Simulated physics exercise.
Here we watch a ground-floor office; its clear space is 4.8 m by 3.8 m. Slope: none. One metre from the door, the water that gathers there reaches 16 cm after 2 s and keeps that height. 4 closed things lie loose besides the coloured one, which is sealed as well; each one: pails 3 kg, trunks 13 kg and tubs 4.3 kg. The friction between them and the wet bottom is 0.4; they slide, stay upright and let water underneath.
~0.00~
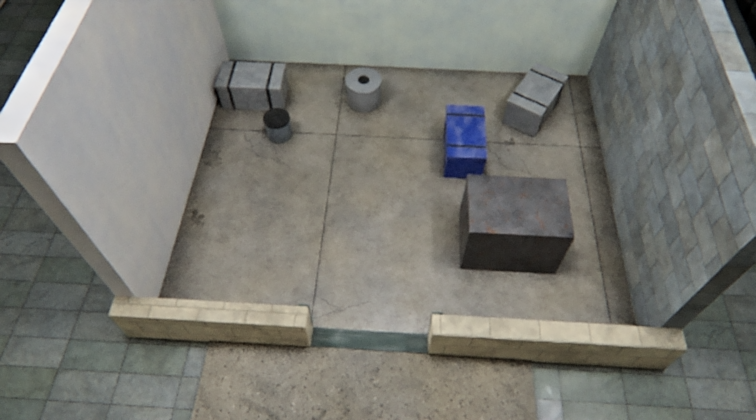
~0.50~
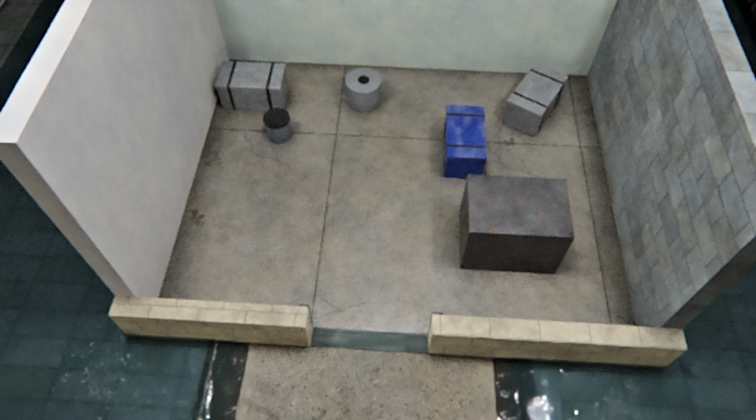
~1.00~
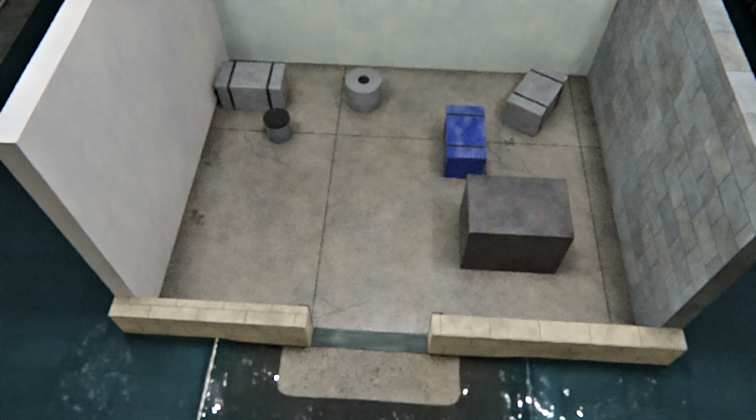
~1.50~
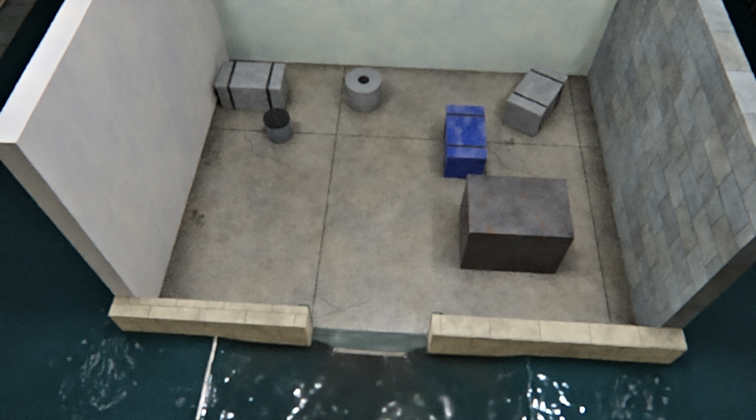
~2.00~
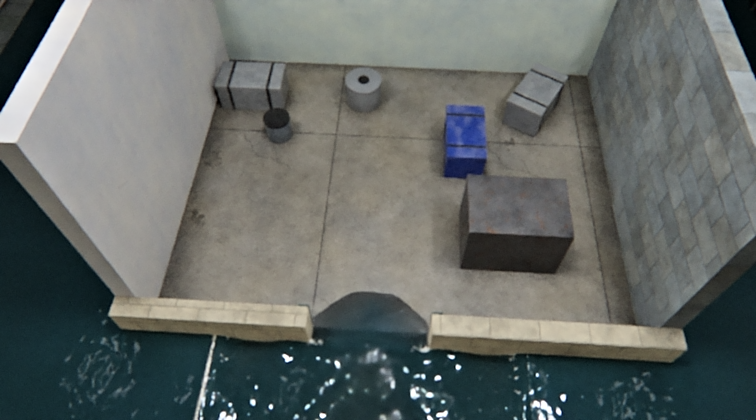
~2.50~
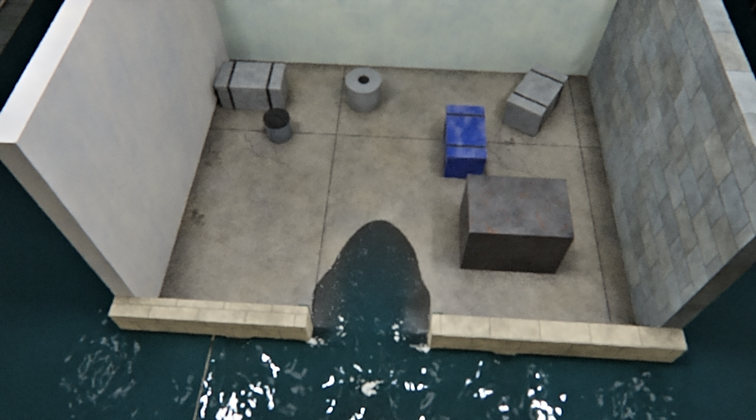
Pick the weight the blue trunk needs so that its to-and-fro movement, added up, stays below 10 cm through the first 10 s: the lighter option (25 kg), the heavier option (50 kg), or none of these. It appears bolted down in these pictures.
Pick: The lighter option.
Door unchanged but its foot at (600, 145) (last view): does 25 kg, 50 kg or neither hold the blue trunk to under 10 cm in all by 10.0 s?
With that change, you need the heavier one.
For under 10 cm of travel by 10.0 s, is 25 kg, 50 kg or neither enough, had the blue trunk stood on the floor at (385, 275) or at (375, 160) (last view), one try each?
Note, in order: Heavier only OK; both OK.
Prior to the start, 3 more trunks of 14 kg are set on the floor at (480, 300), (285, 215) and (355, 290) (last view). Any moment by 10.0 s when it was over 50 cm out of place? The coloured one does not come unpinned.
Order as asked: Stays within / goes beyond / goes beyond.
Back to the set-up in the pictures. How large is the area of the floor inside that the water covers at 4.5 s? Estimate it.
Some 10.5 m2 of it.
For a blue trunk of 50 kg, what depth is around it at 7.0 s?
Depth: Approx. 3 cm.
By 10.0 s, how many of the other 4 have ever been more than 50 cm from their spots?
1 in all.
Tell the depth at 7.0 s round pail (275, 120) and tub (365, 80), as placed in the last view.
First roughly 6 cm, second roughly 7 cm.
After 3.5 s the blue trunk would be 0 cm from its start with 25 kg and 0 cm from its start with 50 kg; 1 cm of water round it then.
After 4.5 s the blue trunk would be 0 cm from its start with 25 kg and 0 cm from its start with 50 kg; 3 cm of water round it then.
After 7.0 s the blue trunk would be 0 cm from its start with 25 kg and 0 cm from its start with 50 kg; 3 cm of water round it then.
After 10.0 s the blue trunk would be 0 cm from its start with 25 kg and 0 cm from its start with 50 kg; 4 cm of water round it then.
